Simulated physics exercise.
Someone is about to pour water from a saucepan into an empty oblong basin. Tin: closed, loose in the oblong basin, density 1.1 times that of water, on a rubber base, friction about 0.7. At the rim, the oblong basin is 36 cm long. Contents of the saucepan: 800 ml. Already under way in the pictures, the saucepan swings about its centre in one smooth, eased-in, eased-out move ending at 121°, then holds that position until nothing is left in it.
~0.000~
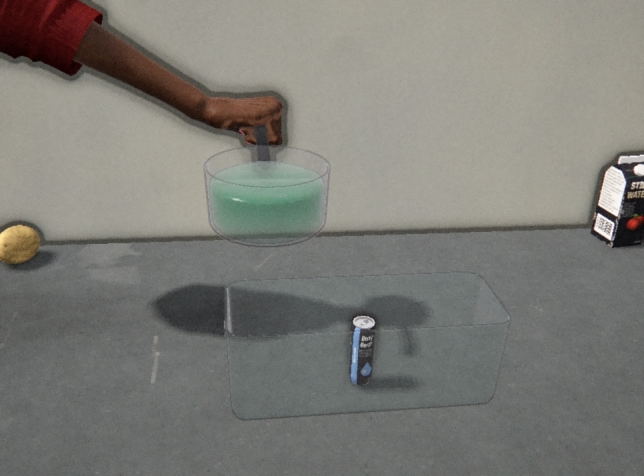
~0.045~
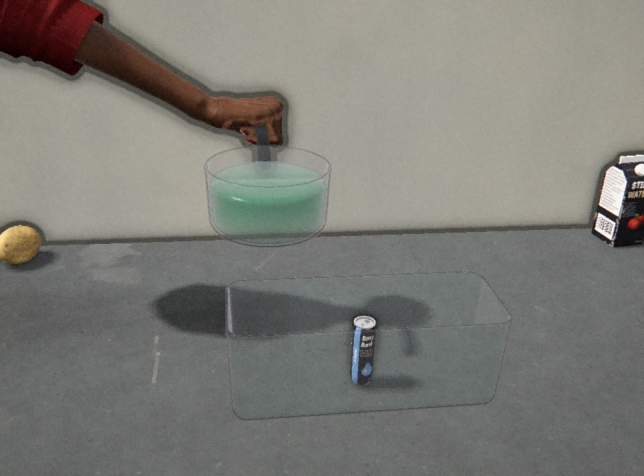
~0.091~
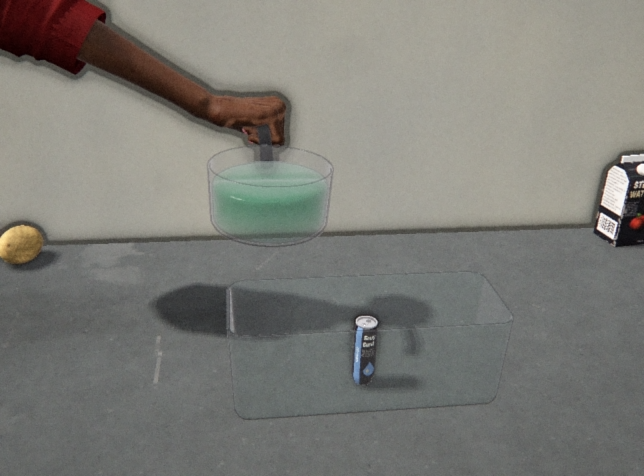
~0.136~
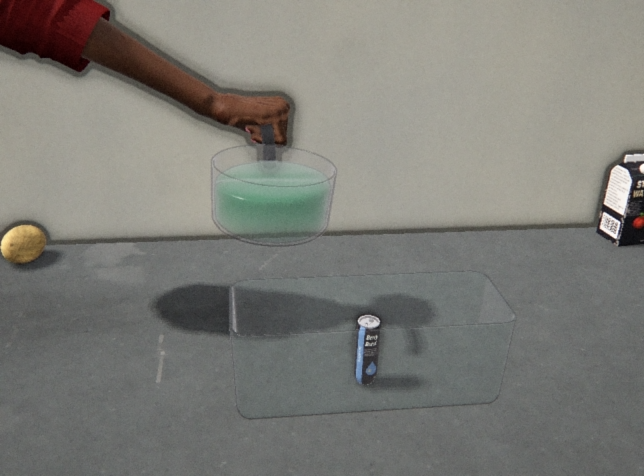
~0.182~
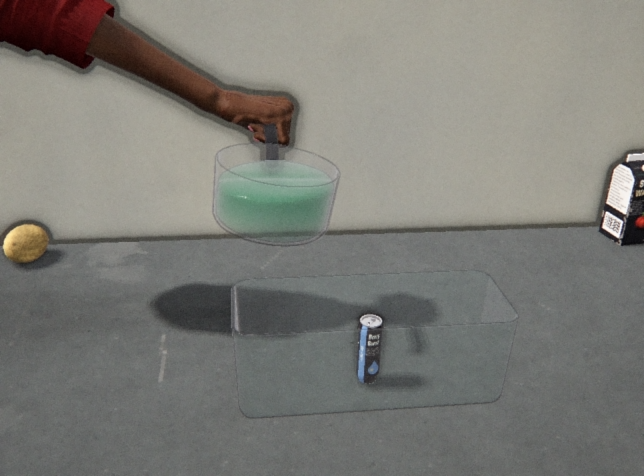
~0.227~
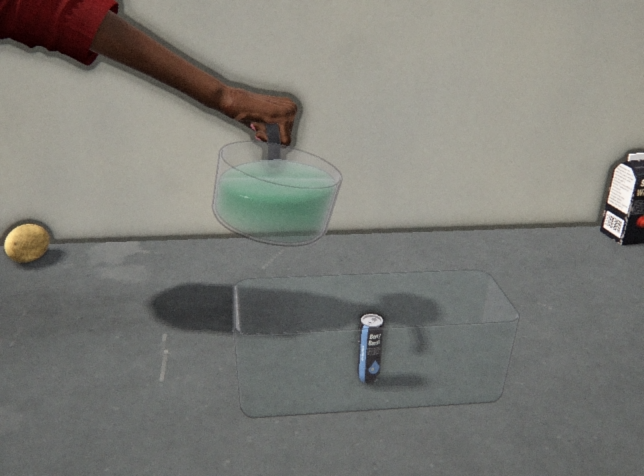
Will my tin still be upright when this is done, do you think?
It manages to stay erect.
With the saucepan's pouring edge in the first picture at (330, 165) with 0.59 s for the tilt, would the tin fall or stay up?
Then the tin comes down.
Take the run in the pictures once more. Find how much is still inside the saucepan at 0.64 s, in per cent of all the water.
Roughly 48 %.
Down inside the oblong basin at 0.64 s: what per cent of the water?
About 14%.
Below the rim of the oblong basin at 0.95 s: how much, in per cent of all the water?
Around 88 in a hundred.
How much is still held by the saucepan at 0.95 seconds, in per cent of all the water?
What remains is about 4 percent of it all.
Then, 0.64 s in, the tilt is 75° and 49 per cent is still to pour; the tin stands where it began.
Then, 0.95 s in, the tilt is 115° and 4 per cent is still to pour; the tin stands where it began.
Then, 1.26 s in, the tilt is 121° and 0 per cent is still to pour; the tin stands where it began.
Then, 1.61 s in, the tilt is 121° and 0 per cent is still to pour; the tin stands where it began.
Finally, the tin stands where it began.
